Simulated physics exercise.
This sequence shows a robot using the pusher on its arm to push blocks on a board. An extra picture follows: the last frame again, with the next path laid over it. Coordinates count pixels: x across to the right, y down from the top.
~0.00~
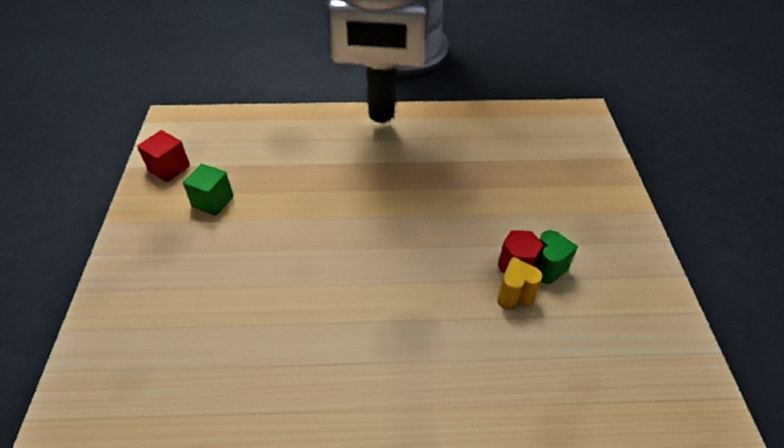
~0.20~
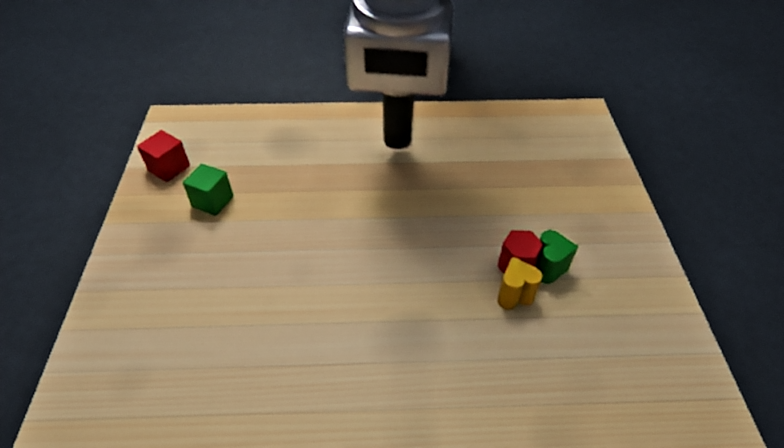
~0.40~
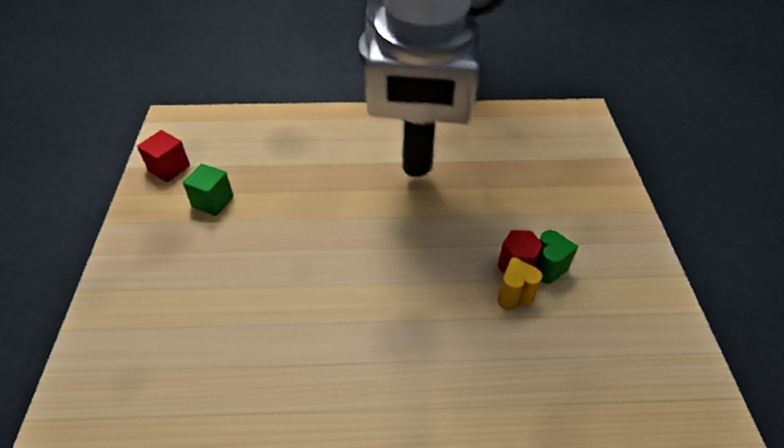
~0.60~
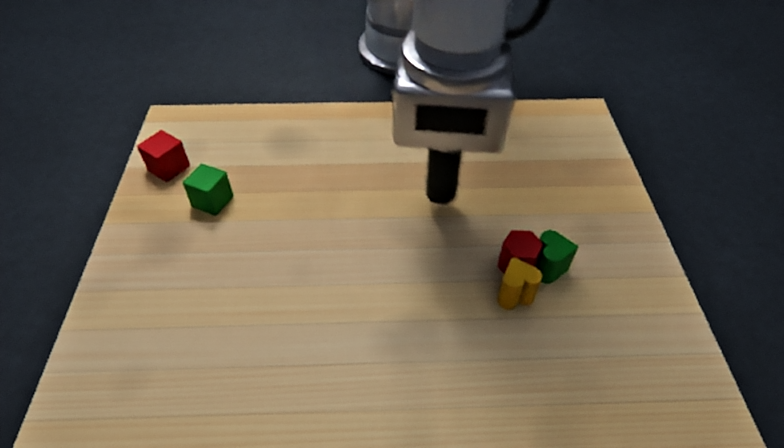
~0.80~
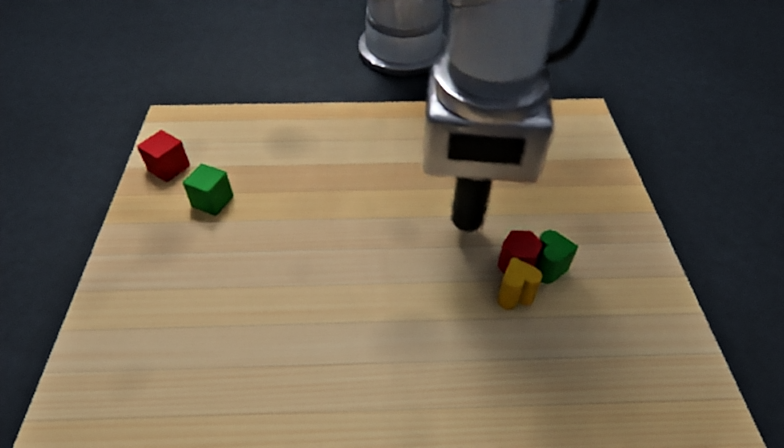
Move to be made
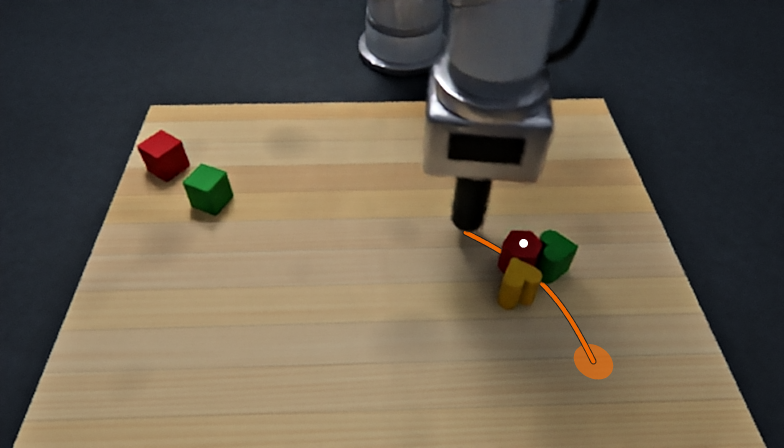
Robot arm with a black pusher moving forward and right across a wooden board, nearing clustered blocks that stay still.
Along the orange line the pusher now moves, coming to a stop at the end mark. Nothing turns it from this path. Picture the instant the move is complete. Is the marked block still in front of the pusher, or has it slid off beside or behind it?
In the end it is ahead.
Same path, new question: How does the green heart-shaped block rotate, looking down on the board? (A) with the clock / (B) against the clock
B.
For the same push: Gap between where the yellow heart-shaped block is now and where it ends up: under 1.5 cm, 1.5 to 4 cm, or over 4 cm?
Verdict: Less than 1.5 cm.
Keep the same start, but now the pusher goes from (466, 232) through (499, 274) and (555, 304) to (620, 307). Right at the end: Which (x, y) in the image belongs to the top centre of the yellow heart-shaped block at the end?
It will end up at (549, 307).
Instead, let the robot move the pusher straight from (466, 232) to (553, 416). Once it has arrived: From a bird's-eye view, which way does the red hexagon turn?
If we look at it from overhead, the red hexagon pivots counter-clockwise.
The drawn path runs from (466, 232) via (516, 262) and (560, 305), ending at (593, 361); the dot is on the red hexagon.
On the path given first. One third of the way, pusher (520, 250); yellow heart-shaped block (523, 281), turned 15° clockwise; red hexagon (547, 263), turned 30° clockwise; green heart-shaped block (573, 252), turned 30° anticlockwise.
Two thirds of the way, pusher (565, 294); yellow heart-shaped block (523, 282), turned 15° clockwise; red hexagon (596, 312), turned 30° clockwise; green heart-shaped block (596, 261), turned 100° anticlockwise.
At the end, pusher (600, 351); yellow heart-shaped block (523, 282), turned 15° clockwise; red hexagon (644, 368); green heart-shaped block (596, 261), turned 100° anticlockwise.
